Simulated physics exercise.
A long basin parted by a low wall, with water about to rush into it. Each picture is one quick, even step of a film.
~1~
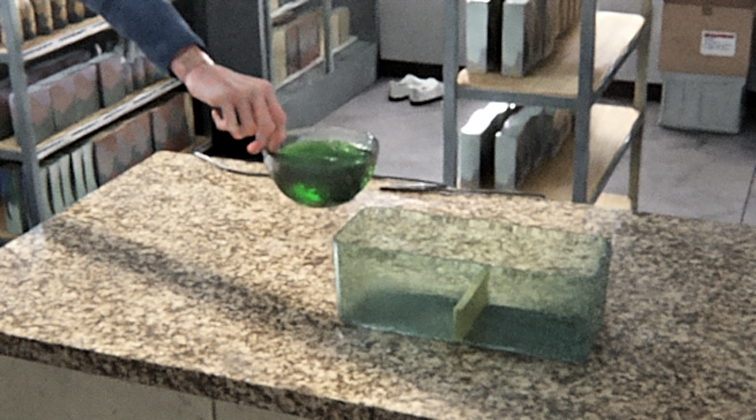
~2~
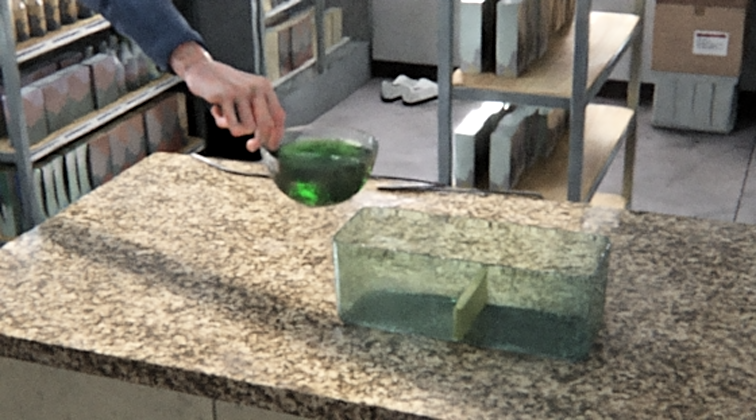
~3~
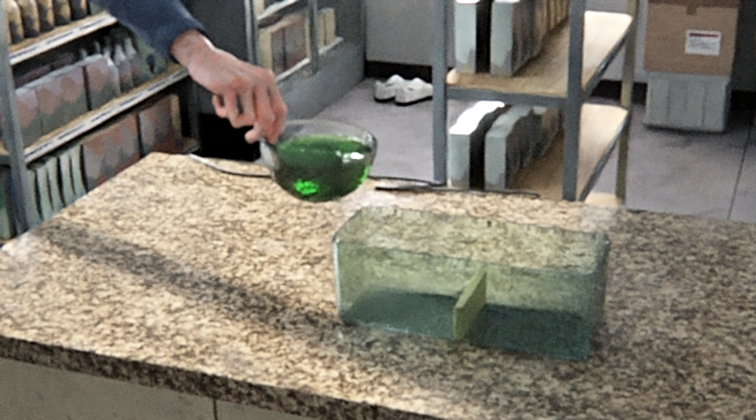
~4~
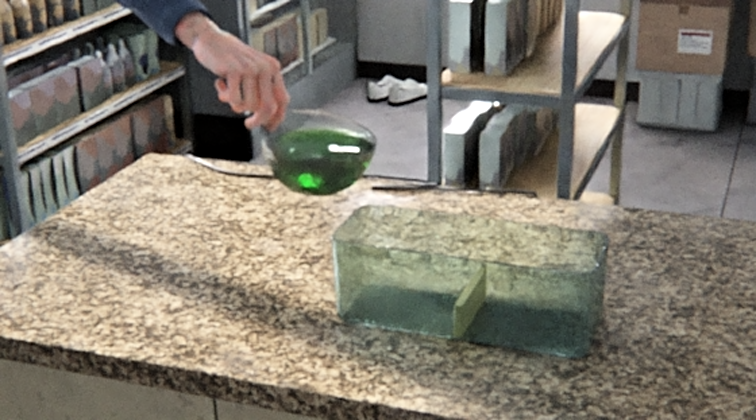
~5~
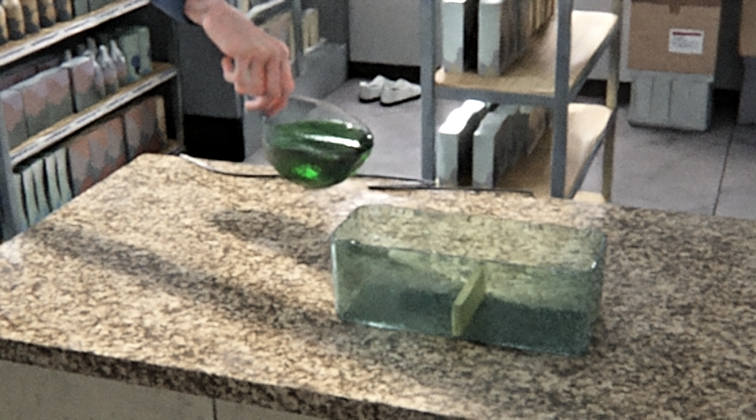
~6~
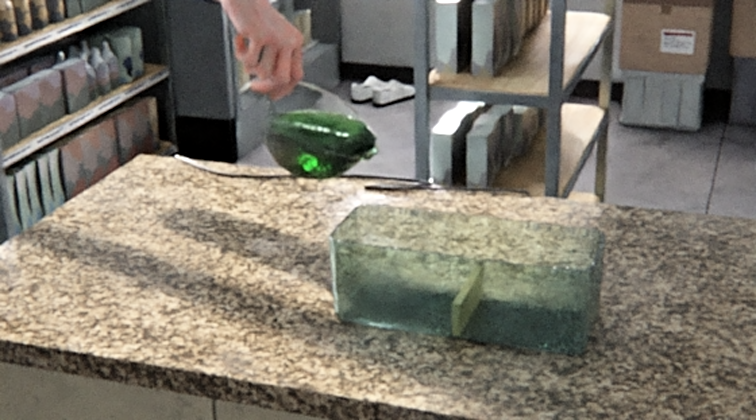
On a speckled stone counter, a hand steadily tilts a glass bowl of green liquid rightward.
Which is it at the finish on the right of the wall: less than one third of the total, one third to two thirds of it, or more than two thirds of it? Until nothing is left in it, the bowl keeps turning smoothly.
At the finish the right of the wall has less than one third of the total.
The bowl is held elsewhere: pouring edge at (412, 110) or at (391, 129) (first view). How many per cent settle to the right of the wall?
80 and 65 in a hundred.
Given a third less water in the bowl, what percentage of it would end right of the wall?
Roughly 5 in a hundred.
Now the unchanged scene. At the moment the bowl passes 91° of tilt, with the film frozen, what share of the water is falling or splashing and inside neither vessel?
Estimate: Some 55 per cent.
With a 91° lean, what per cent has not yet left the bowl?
Amount still in: Approx. 25 %.
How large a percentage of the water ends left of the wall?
Estimate: Some 75 per cent.
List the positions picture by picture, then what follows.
The first picture shows tilt 0°; pouring edge (374, 153); surface from (275, 150) to (373, 162); the long basin's rim runs from (348, 224) to (603, 260); the wall's top is at (473, 290).
The second picture shows tilt 1°; pouring edge (374, 153); surface from (274, 149) to (372, 160).
The third picture shows tilt 6°; pouring edge (373, 153); surface from (273, 145) to (372, 156).
The fourth picture shows tilt 12°; pouring edge (372, 152); surface from (272, 139) to (371, 150).
The fifth picture shows tilt 21°; pouring edge (370, 152); surface from (271, 128) to (371, 146); 1 per cent is over the edge.
The sixth picture shows tilt 31°; pouring edge (368, 152); surface from (270, 118) to (370, 144); 4 per cent is over the edge.
A moment on, the bowl is tipped on its side and 25 per cent is still to pour, 21 is left of the wall and 0 right of it.
Next, the bowl is tipped right over and 0 per cent is still to pour, 77 is left of the wall and 18 right of it.
Then the bowl is tipped right over and 0 per cent is still to pour, 79 is left of the wall and 18 right of it.
Later the bowl is tipped right over and 0 per cent is still to pour, 76 is left of the wall and 21 right of it.
Finally, 74 per cent lies left of the wall, 23 right of it and 3 outside.
